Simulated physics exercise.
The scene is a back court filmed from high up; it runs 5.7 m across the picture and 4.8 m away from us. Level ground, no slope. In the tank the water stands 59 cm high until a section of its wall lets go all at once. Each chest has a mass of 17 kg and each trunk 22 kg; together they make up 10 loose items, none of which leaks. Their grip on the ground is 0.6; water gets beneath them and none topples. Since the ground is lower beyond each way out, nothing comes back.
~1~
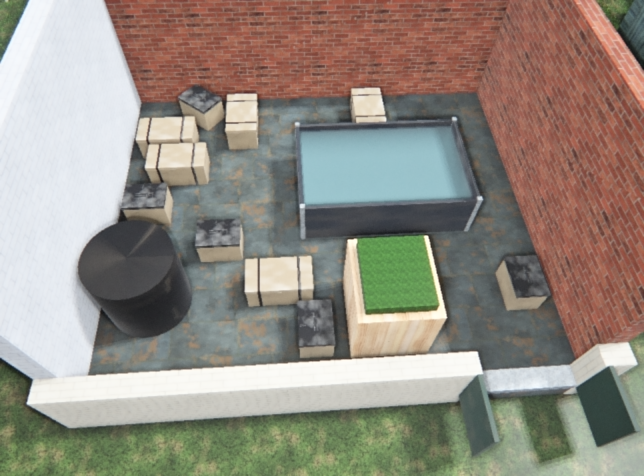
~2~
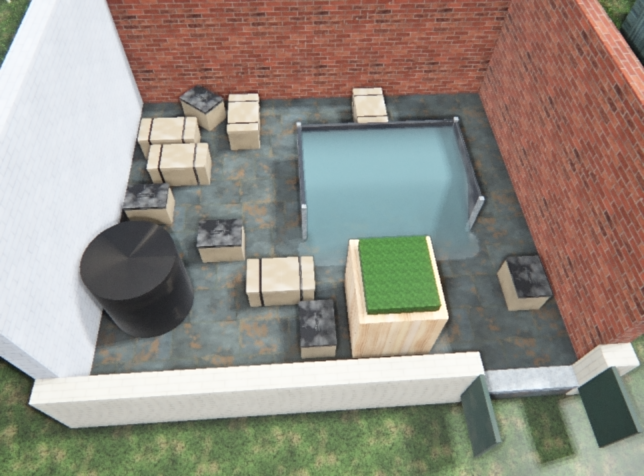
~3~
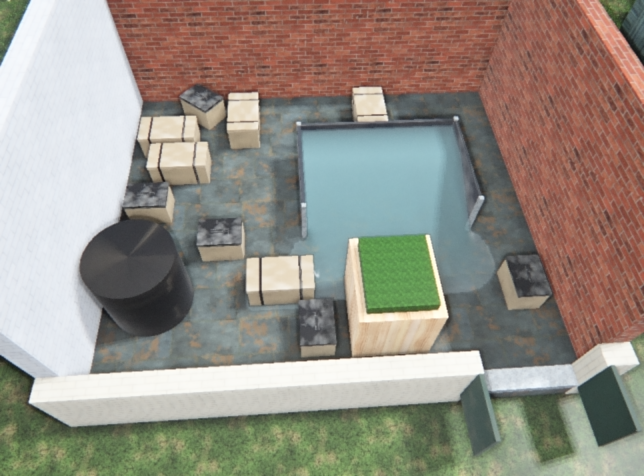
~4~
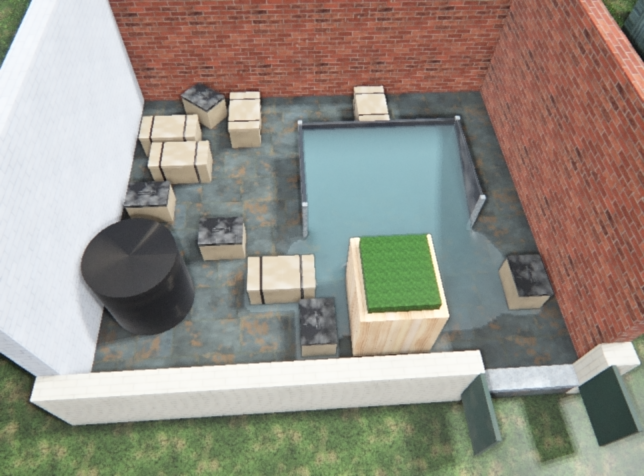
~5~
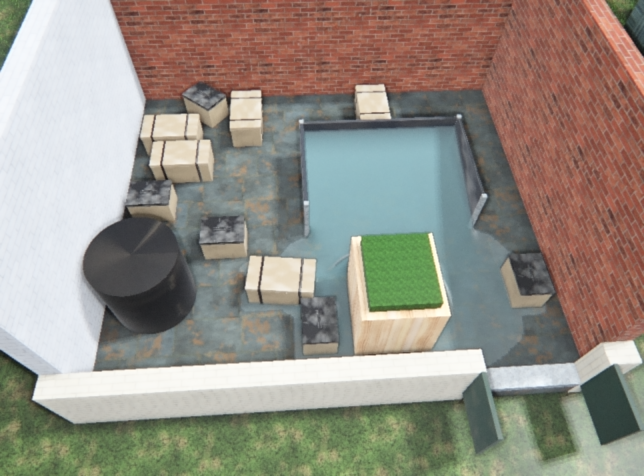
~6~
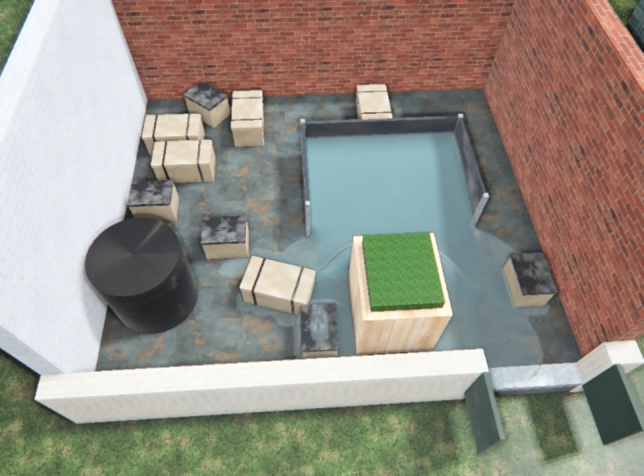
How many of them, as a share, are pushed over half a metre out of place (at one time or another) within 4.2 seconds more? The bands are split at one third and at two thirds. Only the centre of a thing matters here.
It falls under one third.
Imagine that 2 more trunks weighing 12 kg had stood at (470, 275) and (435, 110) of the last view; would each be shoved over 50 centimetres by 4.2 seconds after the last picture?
Above, below.
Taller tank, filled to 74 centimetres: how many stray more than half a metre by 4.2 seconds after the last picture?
Result: 4.
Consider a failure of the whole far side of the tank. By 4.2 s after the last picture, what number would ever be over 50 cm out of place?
The answer then is 7.
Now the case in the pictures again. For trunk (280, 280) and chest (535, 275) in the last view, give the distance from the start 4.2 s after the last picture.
In turn: 100 cm, washed out.
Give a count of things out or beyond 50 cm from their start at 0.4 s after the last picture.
Count then: 0.
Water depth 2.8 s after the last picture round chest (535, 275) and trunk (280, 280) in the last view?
Depth approx. 11 cm / 22 cm.
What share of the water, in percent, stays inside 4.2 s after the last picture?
Remaining: Approx. 70 per cent.
Then, 0.4 s after the last picture 0 of 10 are over 50 cm from their spots; 0 afloat.
Then, 1.5 s after the last picture 2 of 10 are over 50 cm from their spots; 3 afloat.
Then, 2.8 s after the last picture 3 of 10 are over 50 cm from their spots; 3 afloat.
Then, 4.2 s after the last picture 3 of 10 are over 50 cm from their spots, and 3 have been at some point; 2 afloat.
